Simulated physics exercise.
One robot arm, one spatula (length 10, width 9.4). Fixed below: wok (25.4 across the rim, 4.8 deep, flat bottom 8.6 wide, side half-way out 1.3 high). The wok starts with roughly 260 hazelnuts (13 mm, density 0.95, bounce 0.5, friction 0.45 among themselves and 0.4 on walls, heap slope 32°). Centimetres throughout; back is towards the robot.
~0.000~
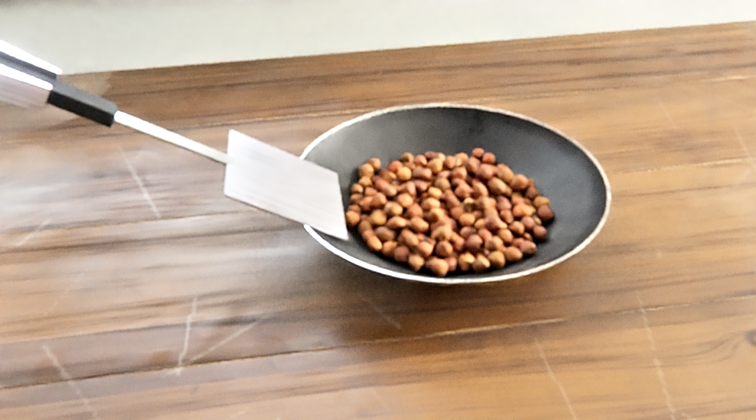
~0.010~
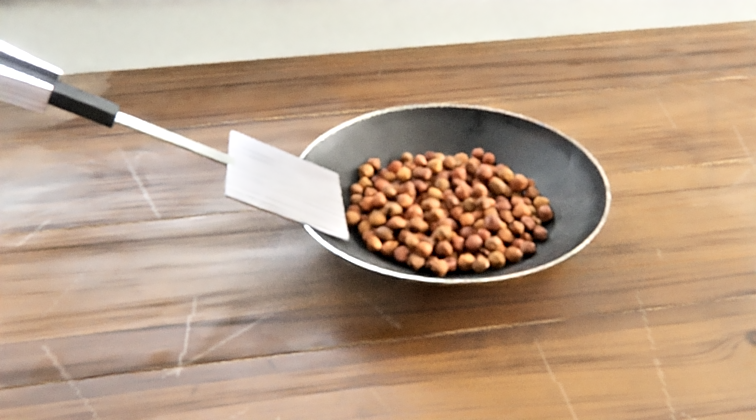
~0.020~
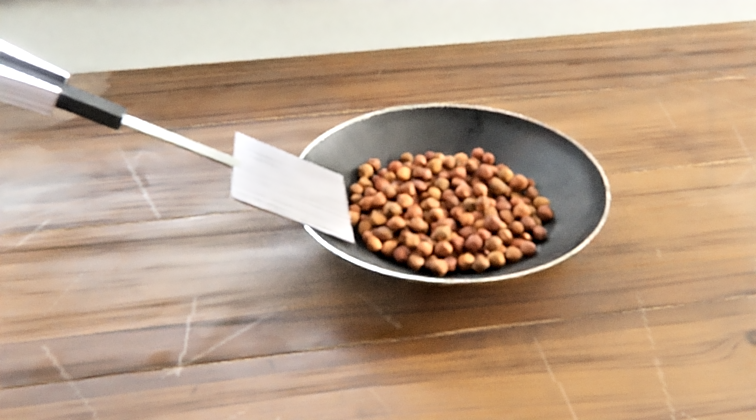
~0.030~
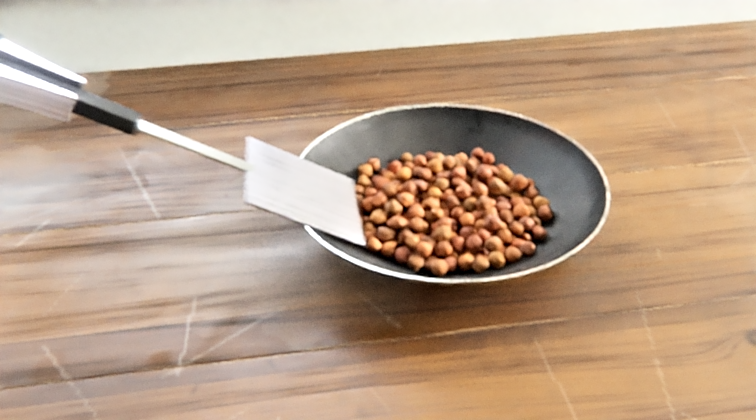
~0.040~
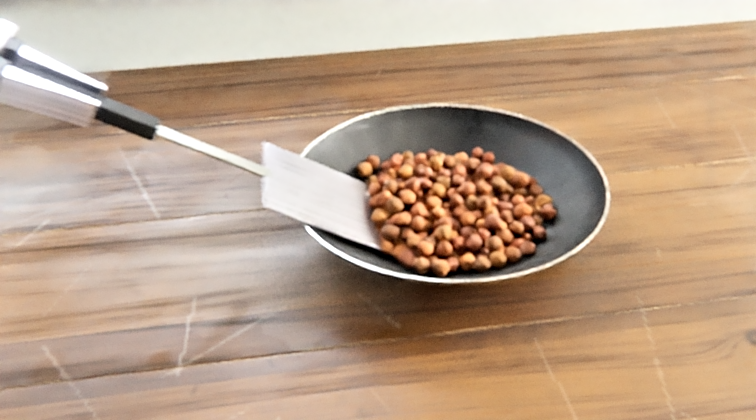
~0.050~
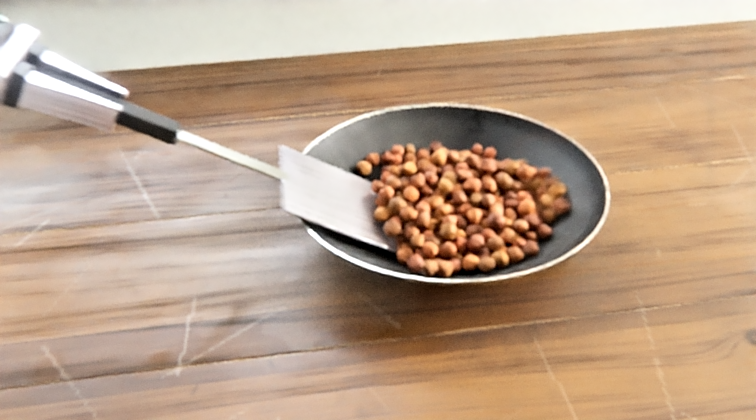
On a wooden tabletop, a robot arm sliding a spatula rightward into a dark wok, nudging the heaped hazelnuts to the right.
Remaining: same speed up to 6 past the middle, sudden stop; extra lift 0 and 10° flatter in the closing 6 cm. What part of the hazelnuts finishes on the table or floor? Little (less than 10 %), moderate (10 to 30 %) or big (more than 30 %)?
Answer: Big; more than 30 % of the hazelnuts finish on the table or floor.
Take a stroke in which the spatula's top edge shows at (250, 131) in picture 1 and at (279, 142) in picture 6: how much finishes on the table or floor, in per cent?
About 25 per cent.
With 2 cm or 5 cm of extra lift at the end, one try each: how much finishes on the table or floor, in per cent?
About 45 and 40 per cent.
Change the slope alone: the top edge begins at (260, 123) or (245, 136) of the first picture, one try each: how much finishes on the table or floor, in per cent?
Some 45 and 45 per cent.
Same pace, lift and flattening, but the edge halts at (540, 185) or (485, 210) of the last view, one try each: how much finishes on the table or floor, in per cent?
About 60 and 25 per cent.
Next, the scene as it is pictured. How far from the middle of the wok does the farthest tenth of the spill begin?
About 75 cm.
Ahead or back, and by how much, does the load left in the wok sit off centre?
About 5.0 cm ahead.
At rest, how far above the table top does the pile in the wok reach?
Some 5.5 cm.
By 0.07 s, sloping 32°, highest piece 6 above the table; 255 in the wok.
By 0.10 s, sloping 29°, highest piece 9 above the table; 241 in the wok, 14 on the blade or in flight.
By 0.31 s, sloping 22°, highest piece 9 above the table; 147 in the wok, 83 on the table or floor, 25 on the blade or in flight.
By 1.36 s, sloping 22°, highest piece 5 above the table; 146 in the wok, 109 on the table or floor.
Final count, 146 in the wok, 109 on the table or floor. That is 43 % on the table or floor.
